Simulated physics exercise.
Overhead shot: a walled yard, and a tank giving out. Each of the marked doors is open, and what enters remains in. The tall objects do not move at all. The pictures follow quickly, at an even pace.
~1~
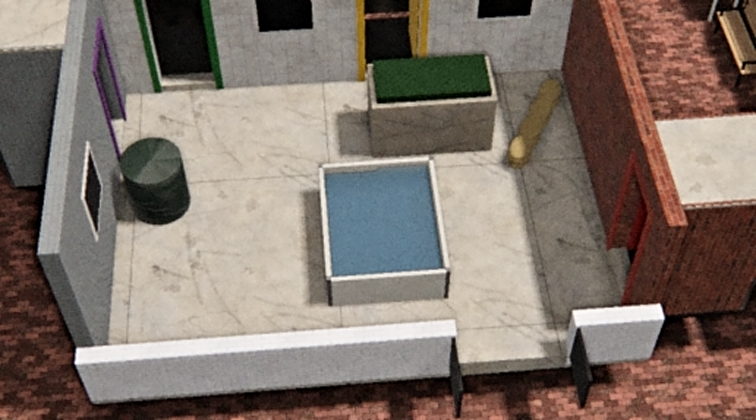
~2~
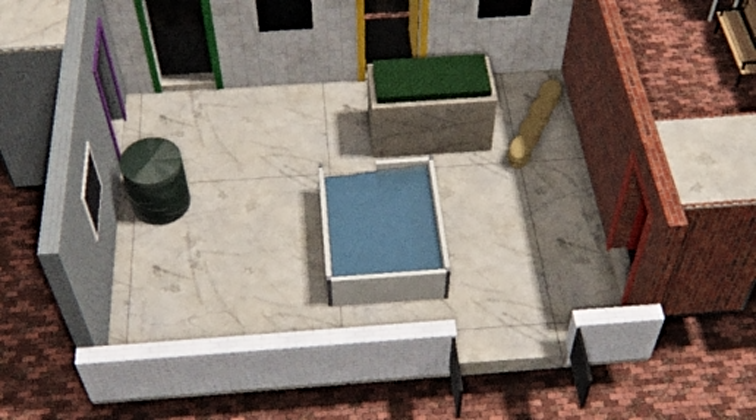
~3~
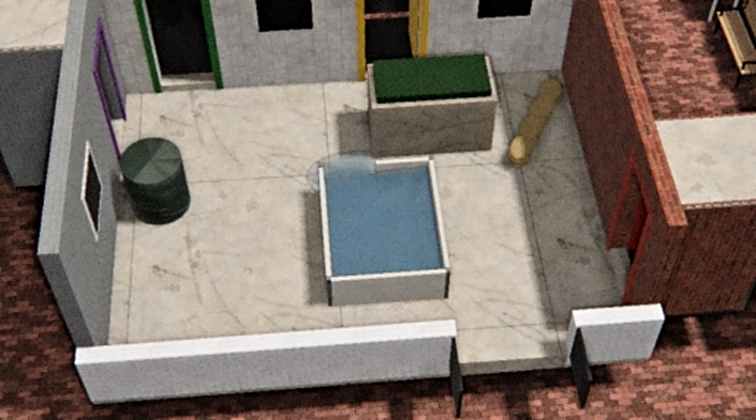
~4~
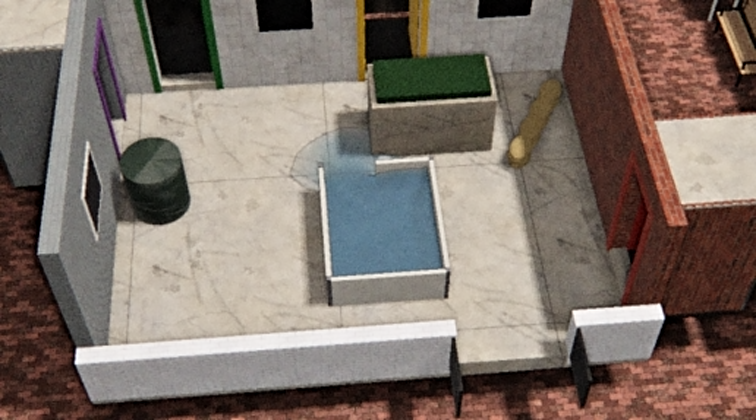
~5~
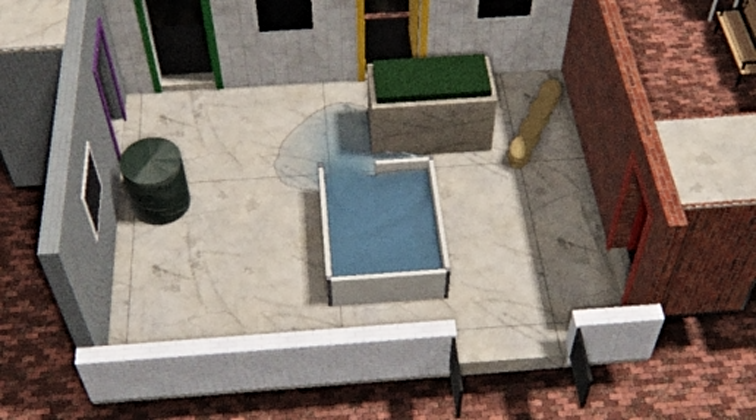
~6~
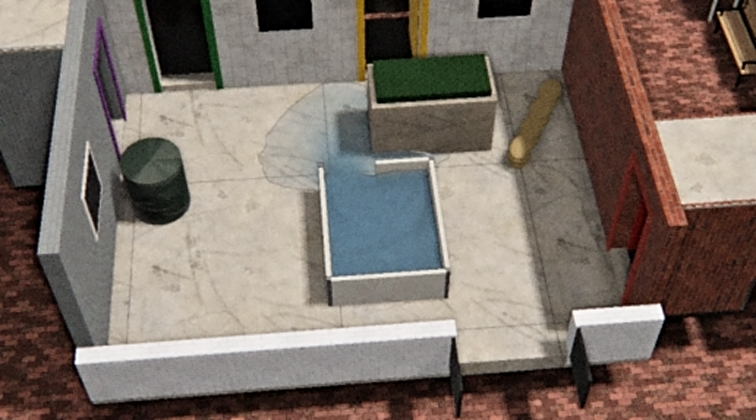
Water pouring through a gap in the far side of an open tank and spreading across a walled yard's pale floor.
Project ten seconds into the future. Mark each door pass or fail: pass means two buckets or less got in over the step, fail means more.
Green door - pass, purple door - fail, yellow door - fail, red door - pass.
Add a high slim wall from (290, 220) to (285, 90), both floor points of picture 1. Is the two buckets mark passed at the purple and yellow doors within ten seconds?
Purple remains within the limit, then yellow exceeds the limit.
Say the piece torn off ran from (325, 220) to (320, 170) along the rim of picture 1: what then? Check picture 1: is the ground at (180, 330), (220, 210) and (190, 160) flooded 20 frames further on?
Taken in turn they're swamped, swamped and swamped.
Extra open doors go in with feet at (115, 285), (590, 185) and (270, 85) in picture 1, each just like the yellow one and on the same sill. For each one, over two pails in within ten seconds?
In order: Stays within it, stays within it, tops the limit.
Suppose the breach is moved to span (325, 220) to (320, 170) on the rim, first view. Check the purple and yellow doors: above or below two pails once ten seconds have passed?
As for the doors, purple gets past it and yellow doesn't reach it.
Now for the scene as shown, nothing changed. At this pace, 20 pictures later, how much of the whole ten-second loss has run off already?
My figure is about 35 in a hundred.
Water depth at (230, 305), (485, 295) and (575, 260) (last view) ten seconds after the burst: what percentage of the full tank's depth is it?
In order: 6, 2, 4 %.
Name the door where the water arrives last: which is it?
It's the red one.
A moment on, water covers 20 % of the floor; the green door not reached, the purple door not reached, the yellow door under two buckets in, the red door not reached.
Next, water covers 25 % of the floor; the green door wet at the sill, nothing in, the purple door not reached, the yellow door over two buckets in, the red door not reached.
Then, water covers 35 % of the floor; the green door wet at the sill, nothing in, the purple door under two buckets in, the yellow door over two buckets in, the red door not reached.
Later, water covers 55 % of the floor; the green door wet at the sill, nothing in, the purple door over two buckets in, the yellow door far over two buckets in, the red door wet at the sill, nothing in.
In the end, water covers 85 % of the floor; the green door wet at the sill, nothing in, the purple door far over two buckets in, the yellow door far over two buckets in, the red door wet at the sill, nothing in.
